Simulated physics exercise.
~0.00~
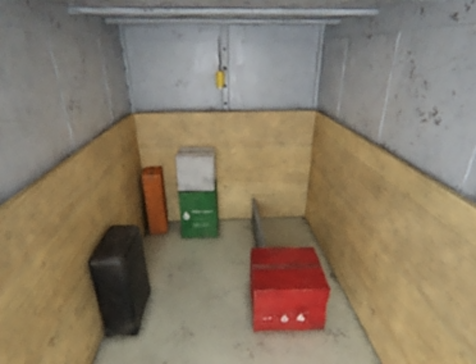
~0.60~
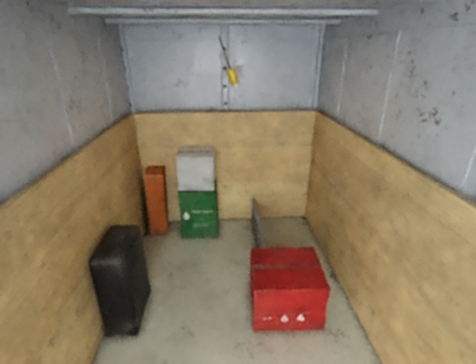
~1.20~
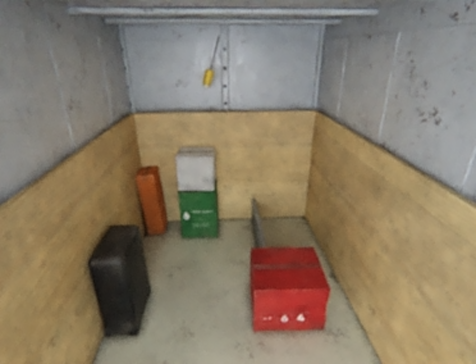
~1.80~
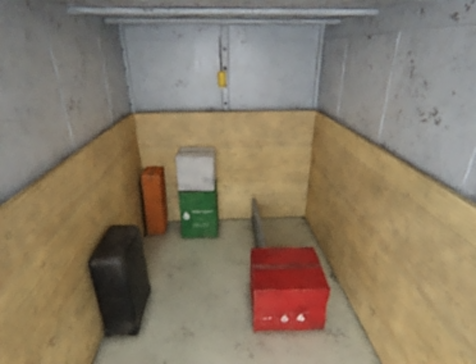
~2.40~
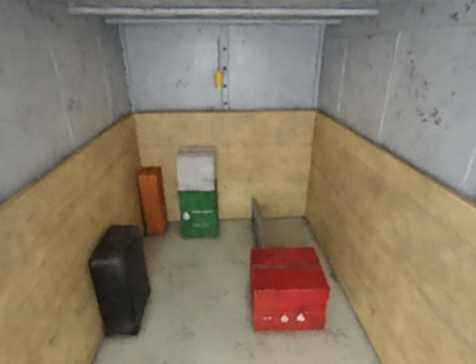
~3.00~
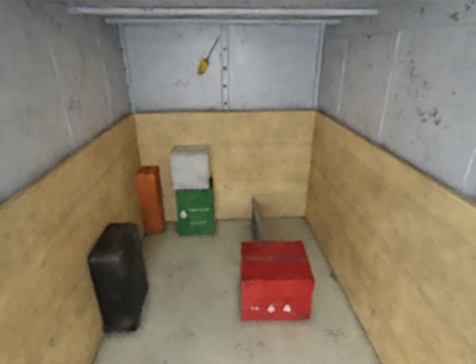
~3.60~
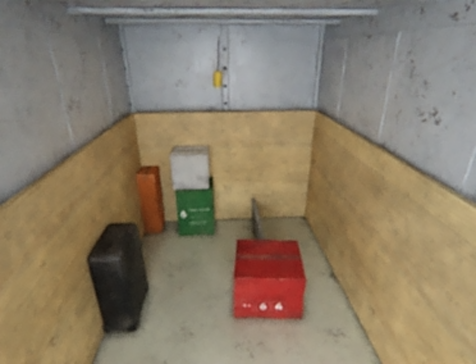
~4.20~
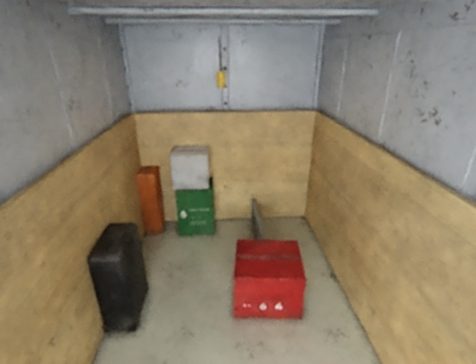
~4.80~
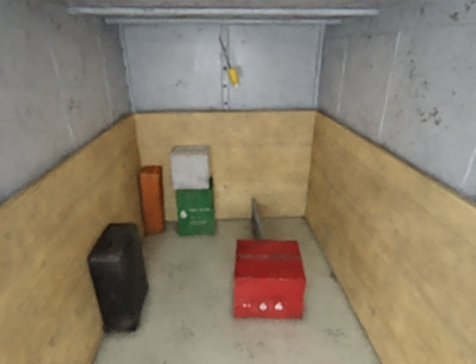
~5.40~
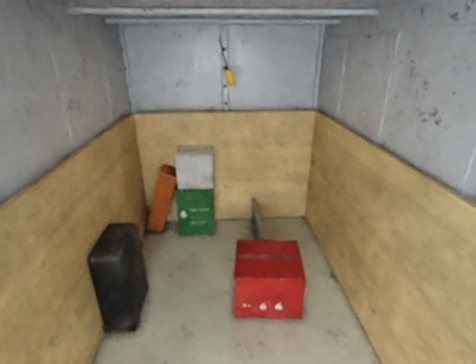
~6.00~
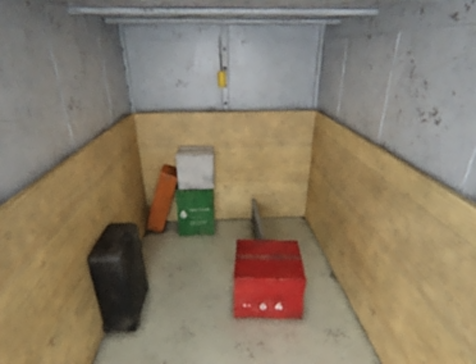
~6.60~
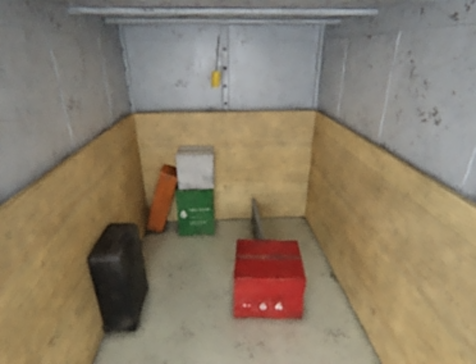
A large red box sits on the right side of a van's load bay, seen from the rear towards the bulkhead, with wood-panelled lower walls. A black case stands at the left, and near the back a white box rests on a green one beside an upright orange box, while a small yellow lamp swings on its cord. The red box slides a little left and towards the bulkhead, then slightly farther left. Later the orange box tips right and ends leaning against the stacked boxes, with the white box still on top and the black case standing in place.
